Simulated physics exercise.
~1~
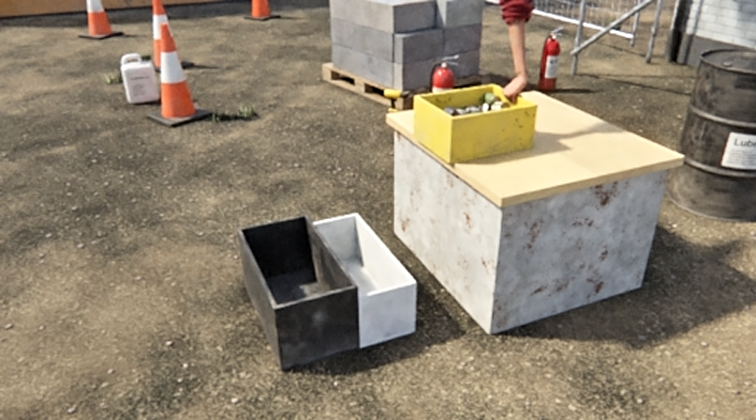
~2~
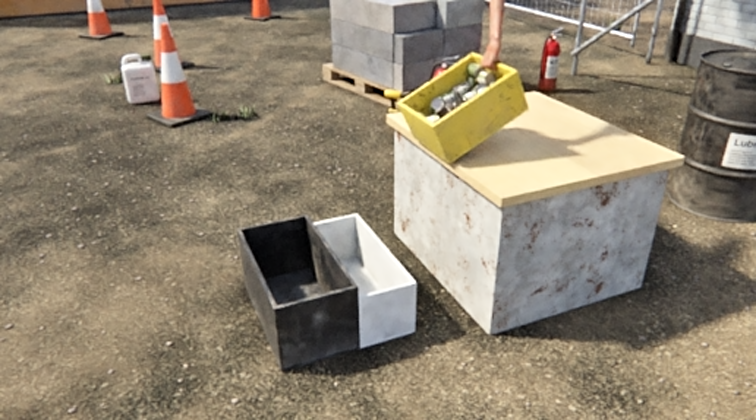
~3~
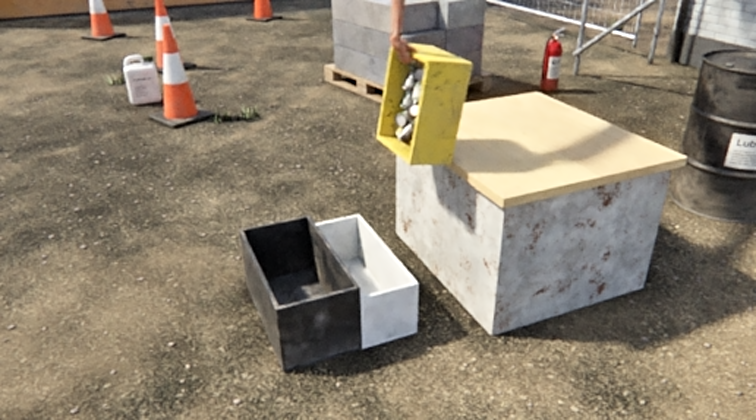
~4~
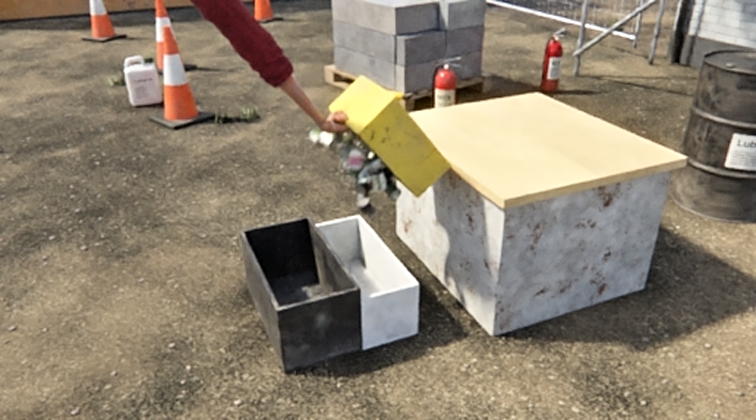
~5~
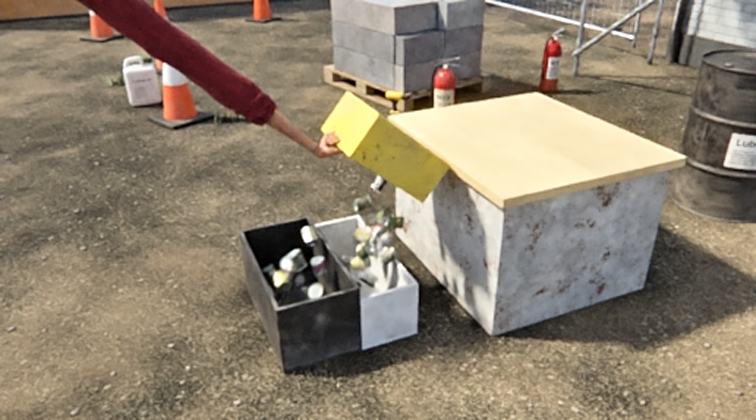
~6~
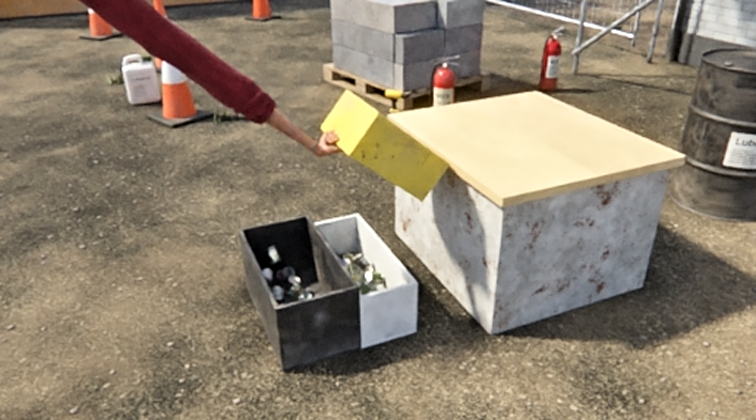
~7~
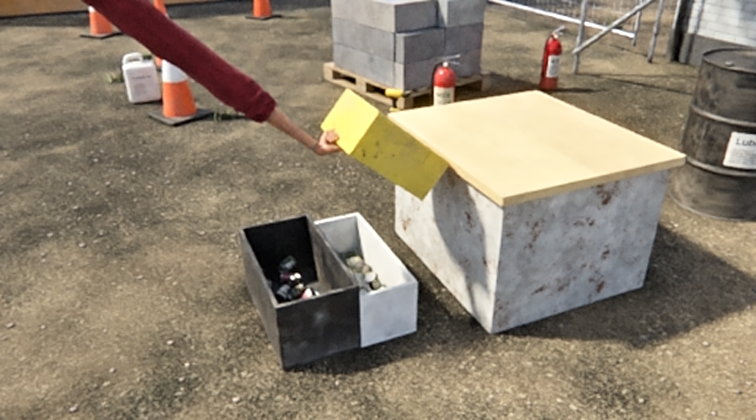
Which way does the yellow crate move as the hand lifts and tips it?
The yellow crate moves to the left, off the bench top and toward the black and white boxes.
